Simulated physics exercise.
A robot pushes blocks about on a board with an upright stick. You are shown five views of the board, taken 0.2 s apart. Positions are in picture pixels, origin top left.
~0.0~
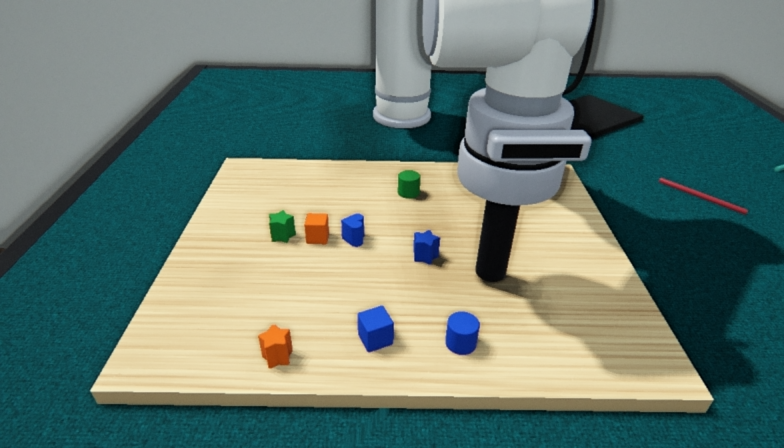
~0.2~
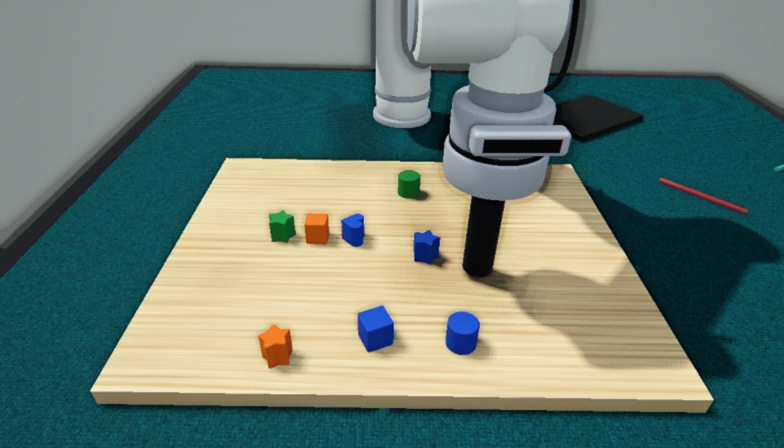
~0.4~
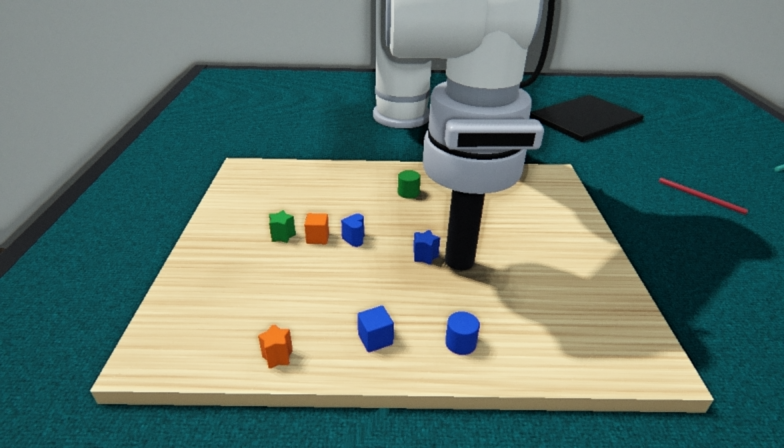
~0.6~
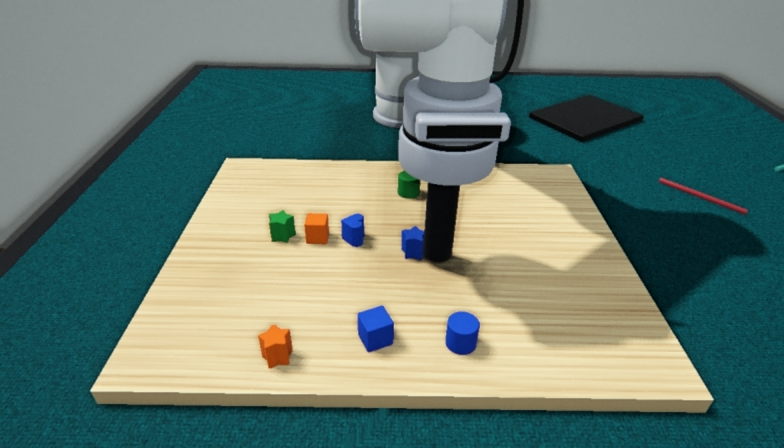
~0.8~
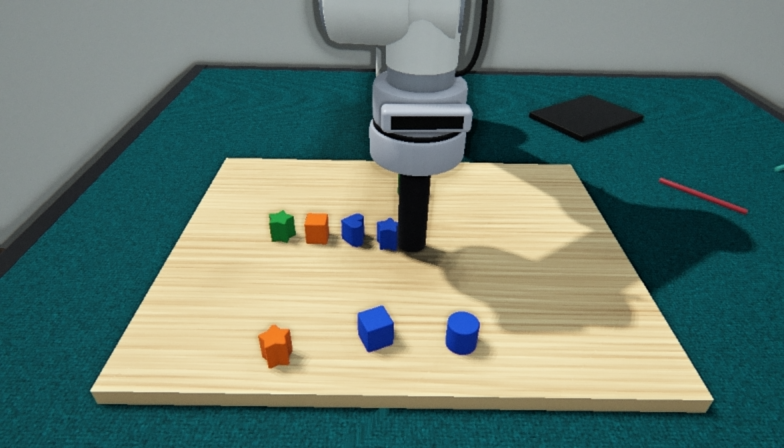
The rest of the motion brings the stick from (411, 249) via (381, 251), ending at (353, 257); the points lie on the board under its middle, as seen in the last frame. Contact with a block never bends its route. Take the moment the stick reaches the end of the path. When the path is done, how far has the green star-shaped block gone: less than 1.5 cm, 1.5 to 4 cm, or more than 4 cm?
It will fall in the lowest band, under 1.5 cm.
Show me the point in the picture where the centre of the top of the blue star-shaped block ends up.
I predict (354, 222).
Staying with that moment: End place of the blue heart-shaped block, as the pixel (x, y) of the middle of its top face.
Somewhere near (338, 214).
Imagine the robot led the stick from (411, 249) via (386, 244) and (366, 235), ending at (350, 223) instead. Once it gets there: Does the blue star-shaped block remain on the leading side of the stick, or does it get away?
Ahead.
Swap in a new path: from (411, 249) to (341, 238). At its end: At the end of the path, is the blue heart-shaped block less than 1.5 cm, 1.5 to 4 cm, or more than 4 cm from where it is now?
Goes over 4 cm.
What follows on the original path. Halfway along, stick (381, 245); blue heart-shaped block (345, 217); blue star-shaped block (365, 220), turned 25° clockwise.
At the end, stick (352, 252); green star-shaped block in place; blue heart-shaped block (338, 214), turned 30° clockwise; blue star-shaped block (354, 222), turned 55° clockwise.
